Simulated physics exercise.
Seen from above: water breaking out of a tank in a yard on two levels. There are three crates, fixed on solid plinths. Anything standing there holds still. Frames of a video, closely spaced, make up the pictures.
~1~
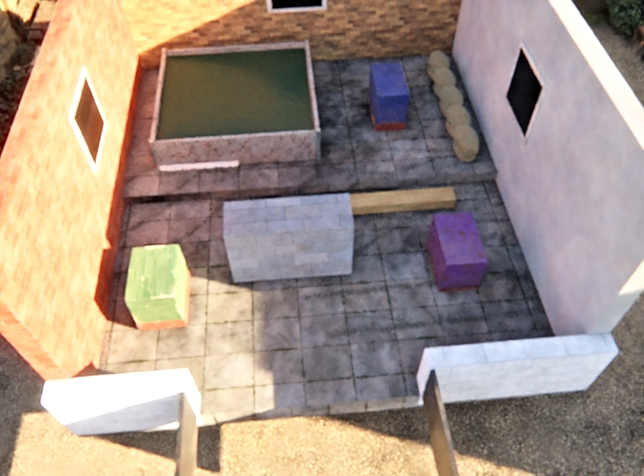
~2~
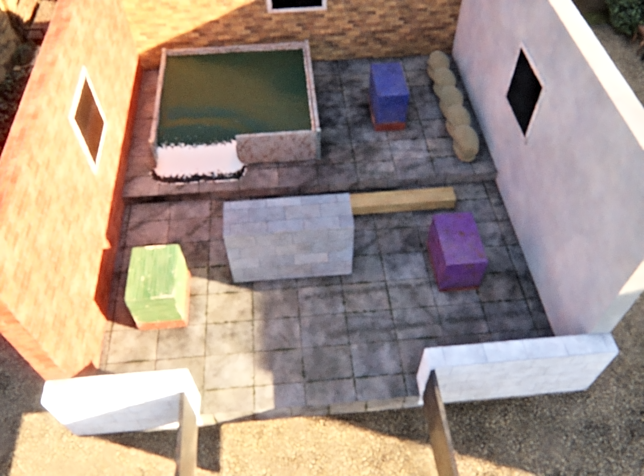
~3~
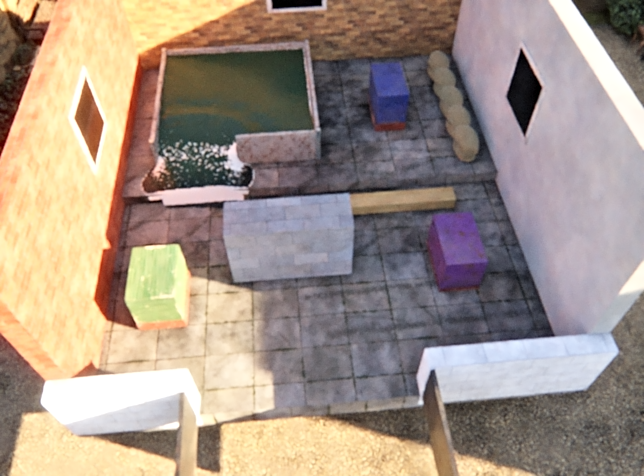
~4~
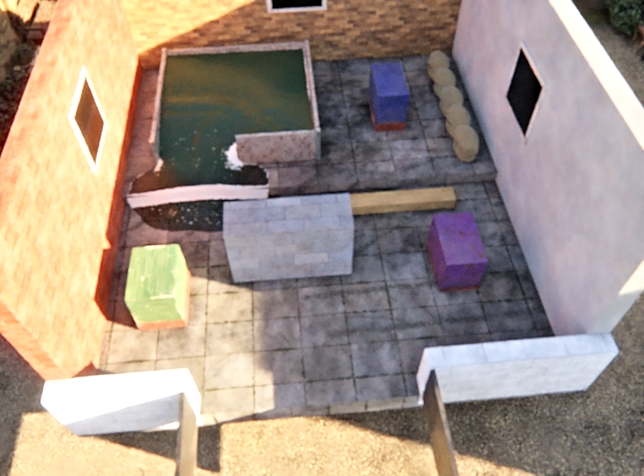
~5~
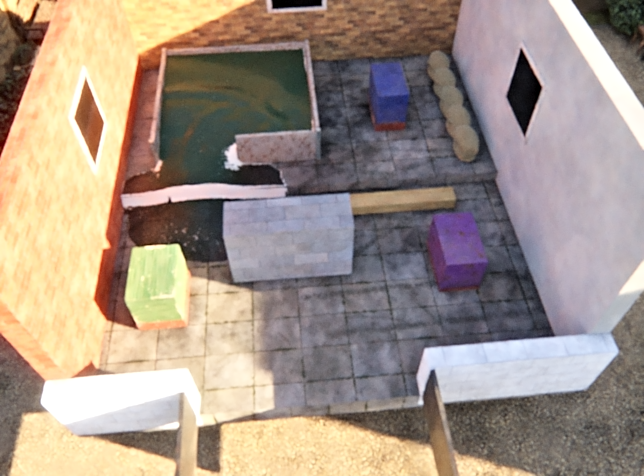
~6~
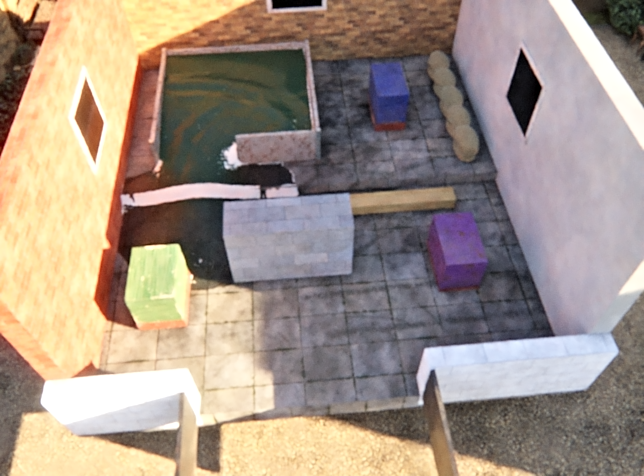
A walled, paved yard on two levels is seen from high above, by a camera that stays still. A tank of dark green water stands at the back left, with a blue crate and tan rounded objects to its right, and a grey block between green and purple crates in front. Water bursts through the tank's front left, churns white, pours over the step and spreads darkly between the green crate and block.
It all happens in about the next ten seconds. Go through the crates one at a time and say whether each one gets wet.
Crate by crate: Green crate - yes, wet; purple crate - yes, wet; blue crate - no, dry.
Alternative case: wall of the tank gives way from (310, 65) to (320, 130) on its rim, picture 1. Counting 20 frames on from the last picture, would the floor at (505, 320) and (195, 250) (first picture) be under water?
Submerged, waterless.
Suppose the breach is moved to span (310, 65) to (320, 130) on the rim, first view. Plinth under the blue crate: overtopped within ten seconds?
The blue one is reached.
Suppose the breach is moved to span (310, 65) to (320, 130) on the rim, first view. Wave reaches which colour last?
The green-painted one.
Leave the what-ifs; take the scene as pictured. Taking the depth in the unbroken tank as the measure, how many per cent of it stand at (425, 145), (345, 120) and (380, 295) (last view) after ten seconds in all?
About 0 per cent, then 0 per cent, then 12 per cent.
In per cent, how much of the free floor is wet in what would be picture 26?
The answer is around 40 per cent.
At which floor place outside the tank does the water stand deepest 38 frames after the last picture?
Check close to (167, 273).
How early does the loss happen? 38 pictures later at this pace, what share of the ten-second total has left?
I get 60 percent.
A moment on, water covers 20 % of the floor; the green crate water round its plinth, the purple crate not reached, the blue crate not reached.
Next, water covers 35 % of the floor; the green crate water round its plinth, the purple crate water round its plinth, the blue crate not reached.
Then, water covers 40 % of the floor; the green crate water round its plinth, the purple crate water round its plinth, the blue crate not reached.
Later, water covers 60 % of the floor; the green crate water round its plinth, the purple crate water round its plinth, the blue crate not reached.
In the end, water covers 60 % of the floor; the green crate was topped, the purple crate was topped, the blue crate stayed above the water.
